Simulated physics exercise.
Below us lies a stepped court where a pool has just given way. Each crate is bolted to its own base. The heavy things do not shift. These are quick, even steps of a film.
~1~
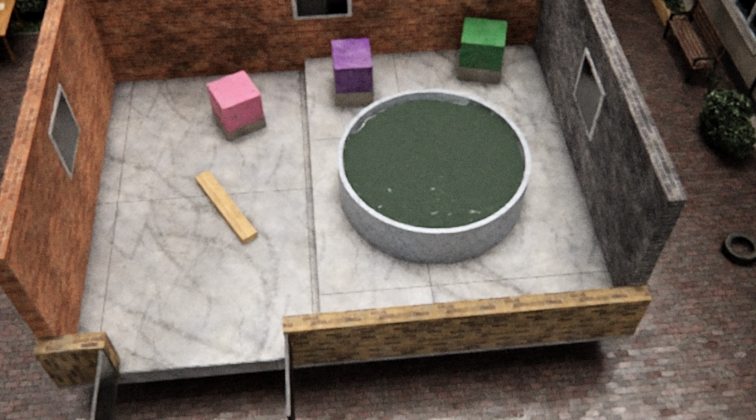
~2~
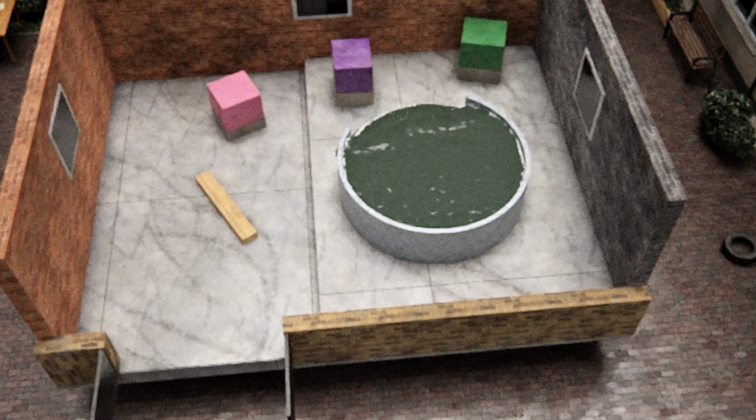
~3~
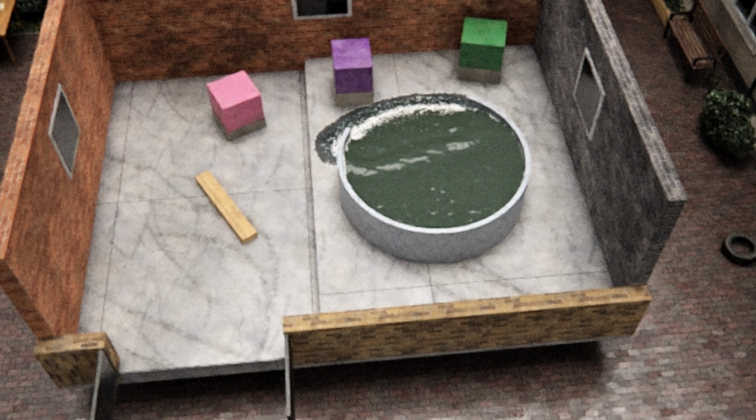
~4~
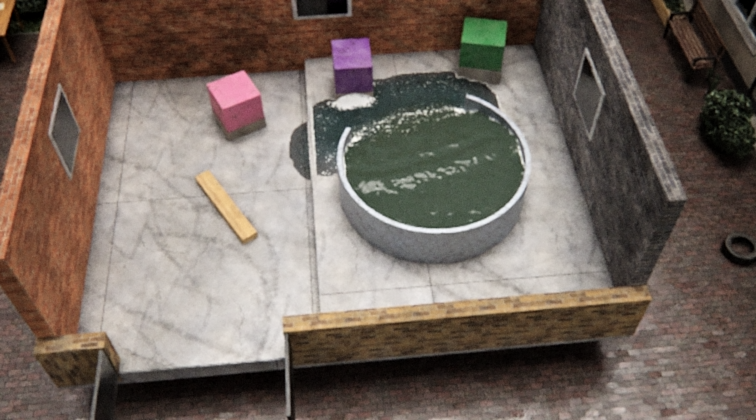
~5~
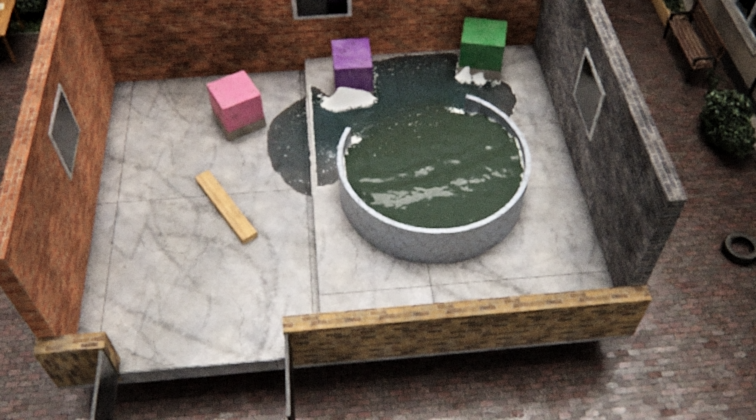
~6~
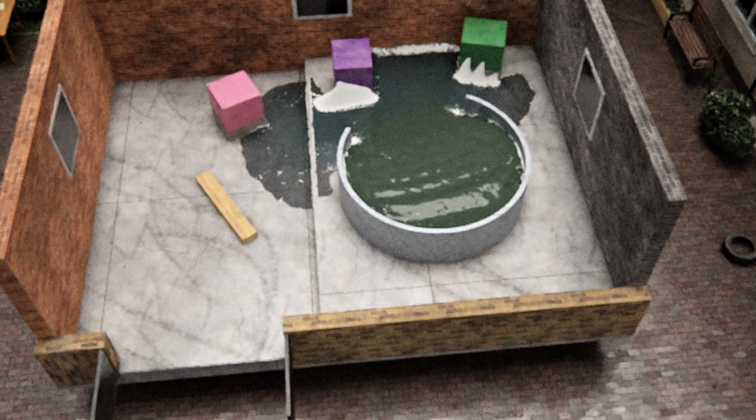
Dark green water pours from the round pool's far side and spreads around the colored blocks.
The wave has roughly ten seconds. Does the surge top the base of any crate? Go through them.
One by one: The pink crate is wetted; the green crate is wetted; the purple crate is wetted.
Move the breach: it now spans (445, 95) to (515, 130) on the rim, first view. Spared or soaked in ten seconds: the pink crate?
Pink crate keeps dry.
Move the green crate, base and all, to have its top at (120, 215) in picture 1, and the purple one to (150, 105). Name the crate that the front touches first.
That is the pink one.
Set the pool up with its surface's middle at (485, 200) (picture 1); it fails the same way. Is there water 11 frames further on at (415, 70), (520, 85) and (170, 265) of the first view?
In that order: Under water, awash, free of water.
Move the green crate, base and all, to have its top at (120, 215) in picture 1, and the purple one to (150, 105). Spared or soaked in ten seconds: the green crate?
My reading: Green escapes it.
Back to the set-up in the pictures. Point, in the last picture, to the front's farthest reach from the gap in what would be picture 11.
Near (166, 79).
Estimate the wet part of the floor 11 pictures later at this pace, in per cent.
About 45 per cent.
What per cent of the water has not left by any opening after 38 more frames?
Near 98 in a hundred.
A moment on, water covers 30 % of the floor; the pink crate water round its plinth, the green crate water round its plinth, the purple crate water round its plinth.
Next, water covers 45 % of the floor; the pink crate water round its plinth, the green crate water round its plinth, the purple crate water round its plinth.
Then, water covers 60 % of the floor; the pink crate water round its plinth, the green crate water round its plinth, the purple crate water round its plinth.
Later, water covers 95 % of the floor; the pink crate water round its plinth, the green crate water round its plinth, the purple crate water round its plinth.
In the end, water covers 95 % of the floor; the pink crate was topped, the green crate was topped, the purple crate was topped.
